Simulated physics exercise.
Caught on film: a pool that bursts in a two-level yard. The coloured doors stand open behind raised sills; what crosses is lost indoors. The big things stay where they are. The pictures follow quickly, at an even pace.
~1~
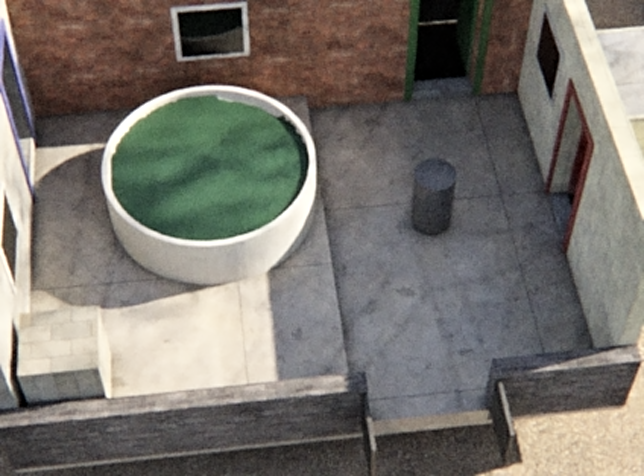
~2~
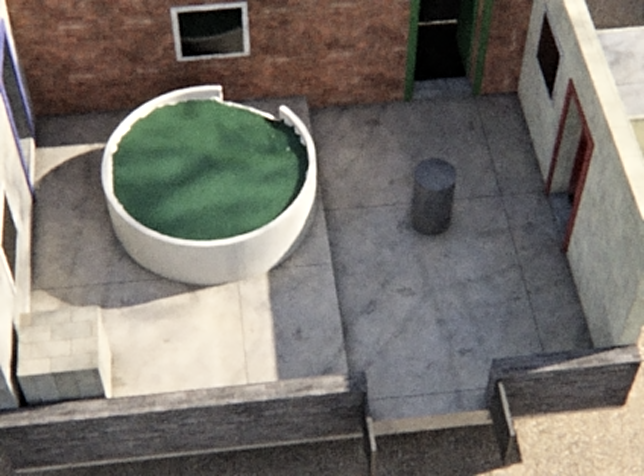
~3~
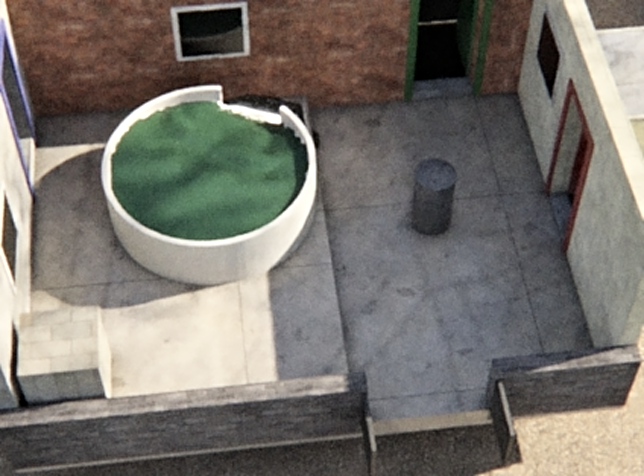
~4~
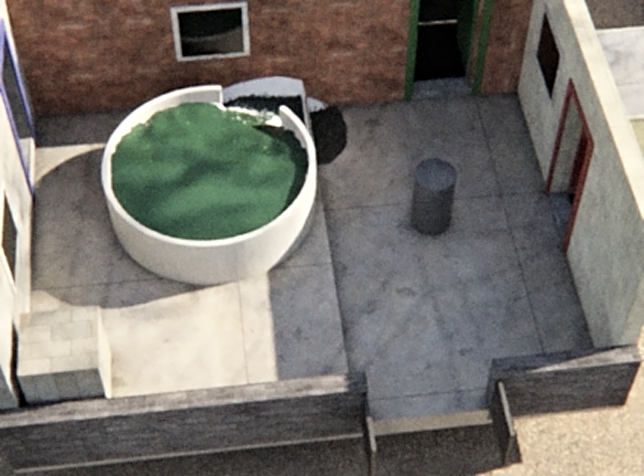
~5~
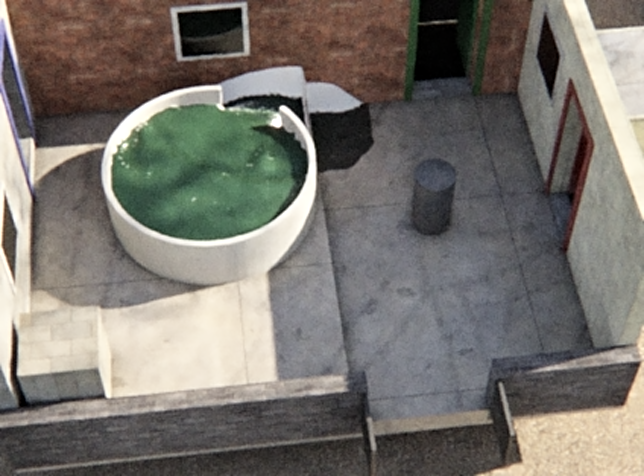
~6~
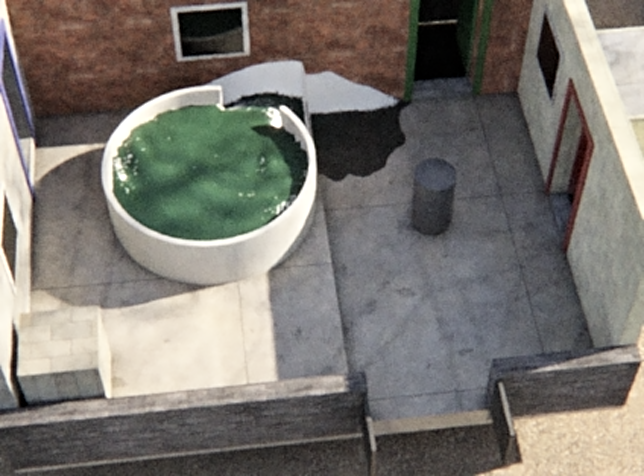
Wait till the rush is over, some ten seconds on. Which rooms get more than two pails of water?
The red door takes more than that; the blue door stays under that; the green door stays under that.
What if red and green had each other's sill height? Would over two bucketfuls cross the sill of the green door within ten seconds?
One by one: Green passes that mark.
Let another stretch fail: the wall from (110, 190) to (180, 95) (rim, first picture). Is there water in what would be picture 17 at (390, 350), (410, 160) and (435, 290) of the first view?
In that order: Dry, no water, free of water.
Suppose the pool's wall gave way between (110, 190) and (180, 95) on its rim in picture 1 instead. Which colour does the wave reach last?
It is the red-painted one.
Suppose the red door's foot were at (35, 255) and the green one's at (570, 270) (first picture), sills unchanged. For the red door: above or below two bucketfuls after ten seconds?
Then: The red door keeps below it.
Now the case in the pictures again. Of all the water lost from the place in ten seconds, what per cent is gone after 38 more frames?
Some 35 per cent.
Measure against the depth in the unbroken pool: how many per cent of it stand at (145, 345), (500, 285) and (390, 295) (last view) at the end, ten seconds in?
In turn 6, 10 and 12 in a hundred.
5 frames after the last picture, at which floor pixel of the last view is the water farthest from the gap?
Roughly at (510, 98).
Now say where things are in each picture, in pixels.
The first picture shows still water in the pool at (209, 166).
In the second picture, the front is at a hidden place, out from the gap on the pool's far side.
In the third picture, the front is at (304, 109), out from the gap on the pool's far side.
In the fourth picture, the front is at (331, 106), out from the gap on the pool's far side.
In the fifth picture, the front is at (364, 104), out from the gap on the pool's far side.
In the sixth picture, the front is at (404, 100), out from the gap on the pool's far side.
A moment on, water covers 20 % of the floor; the red door not reached, the blue door not reached, the green door wet at the sill, nothing in.
Next, water covers 35 % of the floor; the red door under two buckets in, the blue door wet at the sill, nothing in, the green door wet at the sill, nothing in.
Then, water covers 60 % of the floor; the red door over two buckets in, the blue door under two buckets in, the green door wet at the sill, nothing in.
Later, water covers 80 % of the floor; the red door far over two buckets in, the blue door under two buckets in, the green door under two buckets in.
In the end, water covers 95 % of the floor; the red door far over two buckets in, the blue door under two buckets in, the green door under two buckets in.
